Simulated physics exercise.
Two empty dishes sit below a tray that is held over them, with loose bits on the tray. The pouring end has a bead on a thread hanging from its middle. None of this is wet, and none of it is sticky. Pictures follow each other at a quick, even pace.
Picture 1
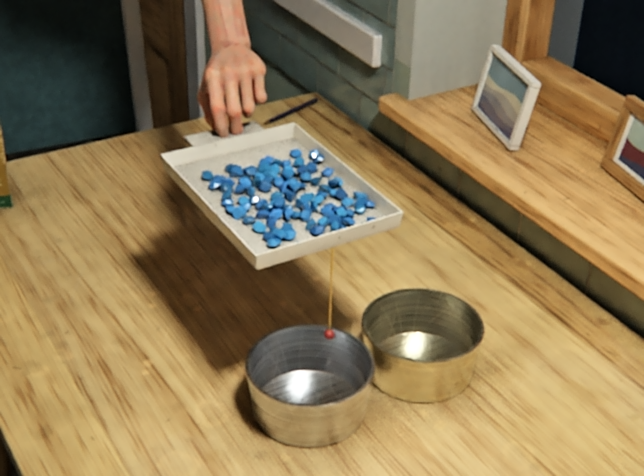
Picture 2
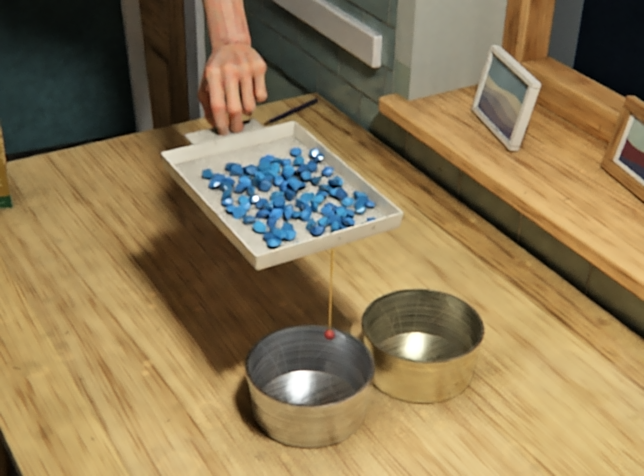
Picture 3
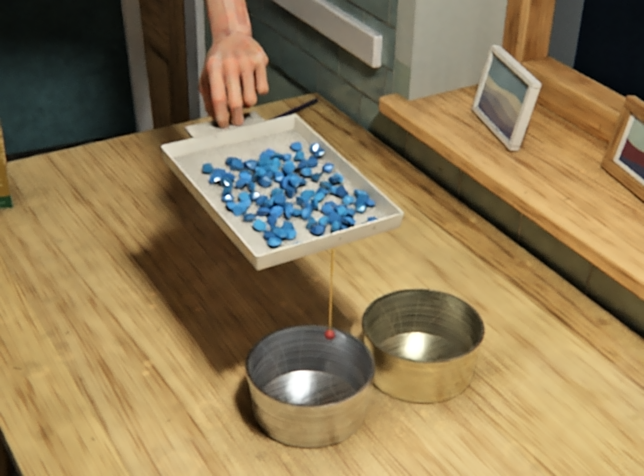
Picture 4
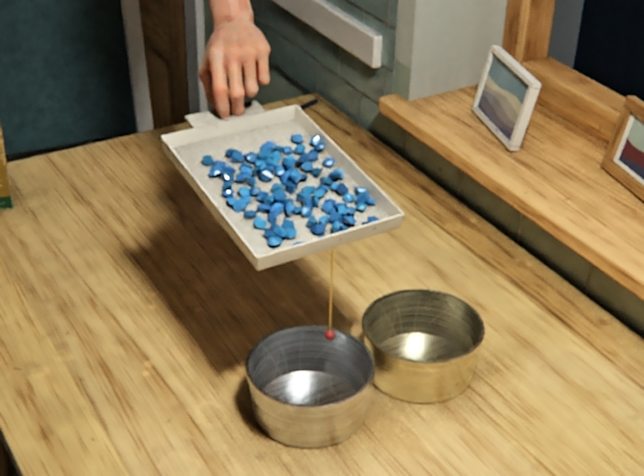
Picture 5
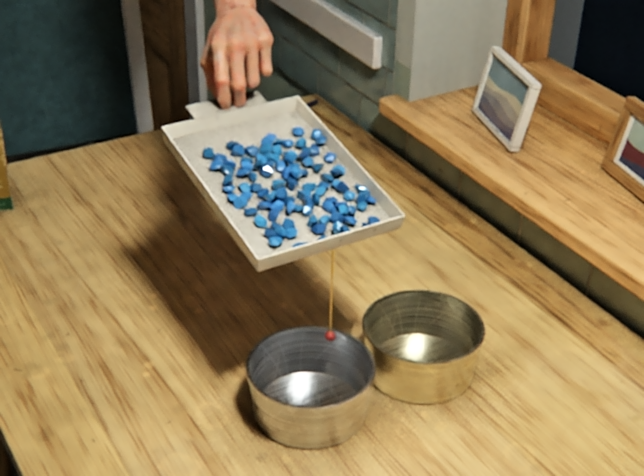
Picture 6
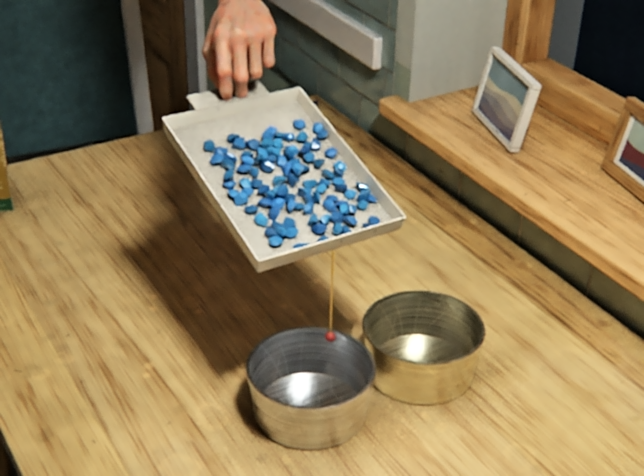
On a wooden table, two empty metal dishes sit beneath a white tray of blue stones with a red bead hanging from its near edge, as a hand gradually raises the tray's far end, tilting it slightly toward the dishes.
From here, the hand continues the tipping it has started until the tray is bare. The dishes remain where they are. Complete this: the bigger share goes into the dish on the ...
Left.
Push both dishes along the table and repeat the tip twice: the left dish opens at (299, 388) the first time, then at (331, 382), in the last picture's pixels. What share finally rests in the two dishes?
Near 90 and 90 percent respectively.
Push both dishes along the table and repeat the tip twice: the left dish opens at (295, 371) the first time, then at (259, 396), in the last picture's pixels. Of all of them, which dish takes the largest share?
For the first place, the dish on the left side; for the second, the dish on the right side.
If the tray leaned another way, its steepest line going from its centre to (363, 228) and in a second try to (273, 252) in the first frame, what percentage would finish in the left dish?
You'd see roughly 10 per cent the first time and 70 per cent the second.
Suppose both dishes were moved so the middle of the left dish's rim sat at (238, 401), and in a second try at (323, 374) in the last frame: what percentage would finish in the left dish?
In order, 10 % and 70 %.
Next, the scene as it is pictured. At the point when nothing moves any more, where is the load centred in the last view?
The centre settles at about (331, 421).
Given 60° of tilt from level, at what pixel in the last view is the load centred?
The centre of the load shows up near (332, 213) in the last view.
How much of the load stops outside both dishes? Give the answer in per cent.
Some 40 percent of the load.
Soon, tray tipped steeply; all on the tray.
A while on, tray tipped right over; about a third on the tray; about a third in the left dish; a stray few in the right dish; about a quarter outside both; a small part in the air.
Towards the end, tray tipped past a quarter turn; about half in the left dish; a small part in the right dish; about a third outside both.
Finally, tray tipped past a quarter turn; about half in the left dish; a small part in the right dish; about a third outside both.
